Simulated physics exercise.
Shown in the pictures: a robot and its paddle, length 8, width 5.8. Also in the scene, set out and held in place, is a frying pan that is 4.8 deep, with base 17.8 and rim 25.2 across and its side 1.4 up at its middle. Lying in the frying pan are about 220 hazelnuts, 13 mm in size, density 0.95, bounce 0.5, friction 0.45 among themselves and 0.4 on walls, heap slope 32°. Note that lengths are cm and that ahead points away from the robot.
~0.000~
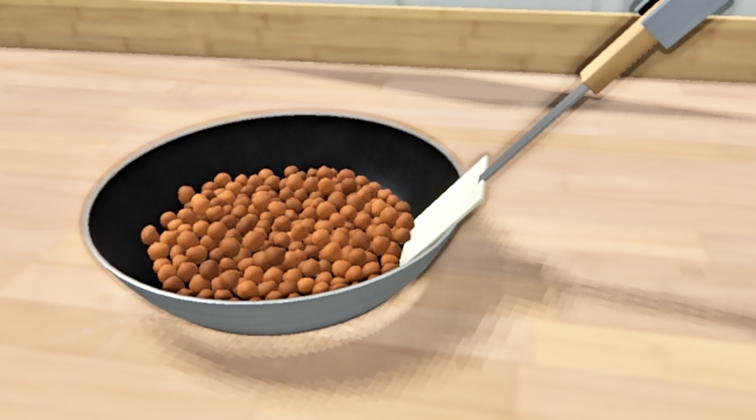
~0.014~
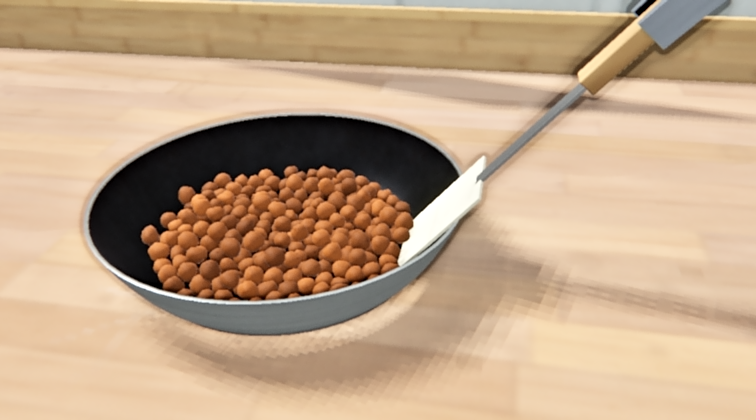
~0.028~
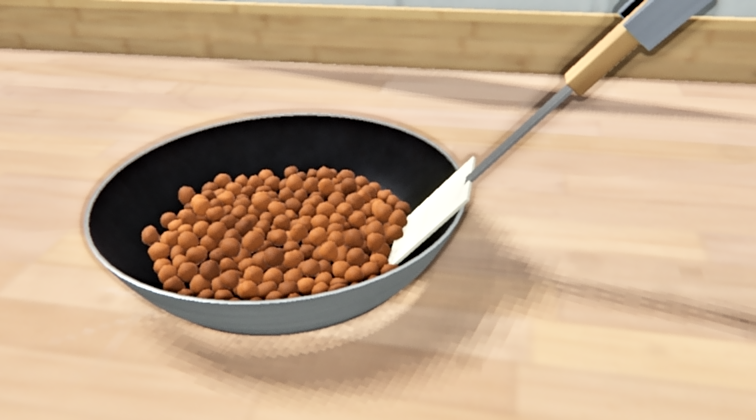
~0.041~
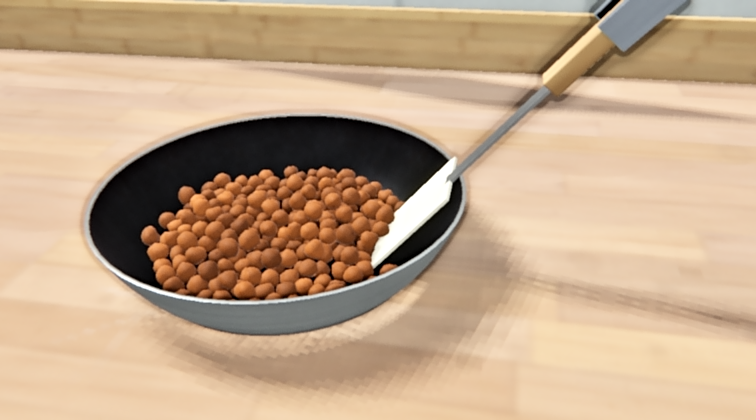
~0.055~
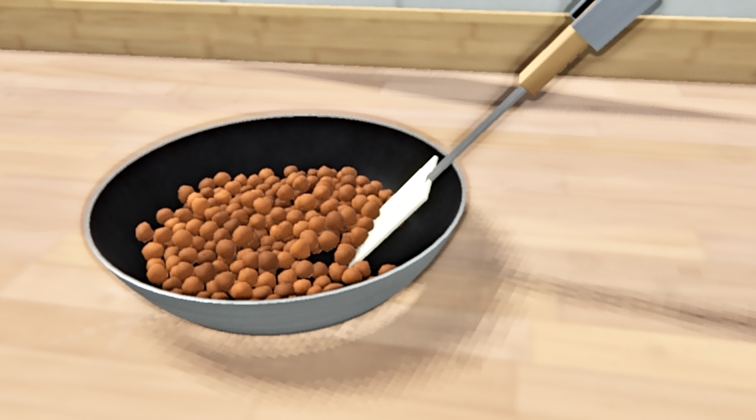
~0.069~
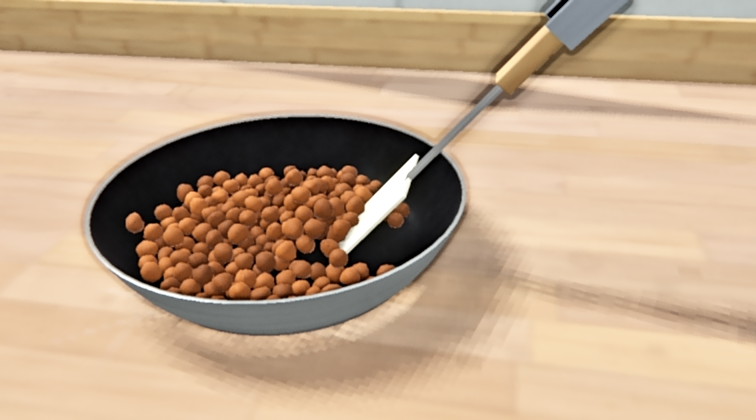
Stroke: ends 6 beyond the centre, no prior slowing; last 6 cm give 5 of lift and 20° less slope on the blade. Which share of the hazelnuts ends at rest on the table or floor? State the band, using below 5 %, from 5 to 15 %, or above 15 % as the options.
It falls from 5 to 15 %.
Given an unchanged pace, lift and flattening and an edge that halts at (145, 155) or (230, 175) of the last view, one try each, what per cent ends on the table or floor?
Around 15 per cent for the first try and 5 per cent for the second.
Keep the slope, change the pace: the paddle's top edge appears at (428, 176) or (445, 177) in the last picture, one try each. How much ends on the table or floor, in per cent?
5 % and 0 %.
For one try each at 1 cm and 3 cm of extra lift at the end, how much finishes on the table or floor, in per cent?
Roughly 0 % and then 0 %.
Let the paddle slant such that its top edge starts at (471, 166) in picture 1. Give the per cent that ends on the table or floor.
Some 5 per cent.
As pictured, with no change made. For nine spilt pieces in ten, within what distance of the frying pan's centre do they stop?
Radial distance: Approx. 70 cm.
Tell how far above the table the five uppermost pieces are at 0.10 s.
Some 5 cm.
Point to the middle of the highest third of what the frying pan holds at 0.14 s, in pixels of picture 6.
It is centred at about (239, 209).
After 0.10 s, sloping 50°, highest piece 6 above the table; 221 in the frying pan.
After 0.14 s, sloping 42°, highest piece 6 above the table; 221 in the frying pan.
After 0.35 s, sloping 30°, highest piece 4 above the table; 202 in the frying pan, 18 on the table or floor, 1 on the blade or in flight.
After 1.40 s, sloping 30°, highest piece 3 above the table; 202 in the frying pan, 19 on the table or floor.
In the end, 202 in the frying pan, 19 on the table or floor. That is 9 % on the table or floor.
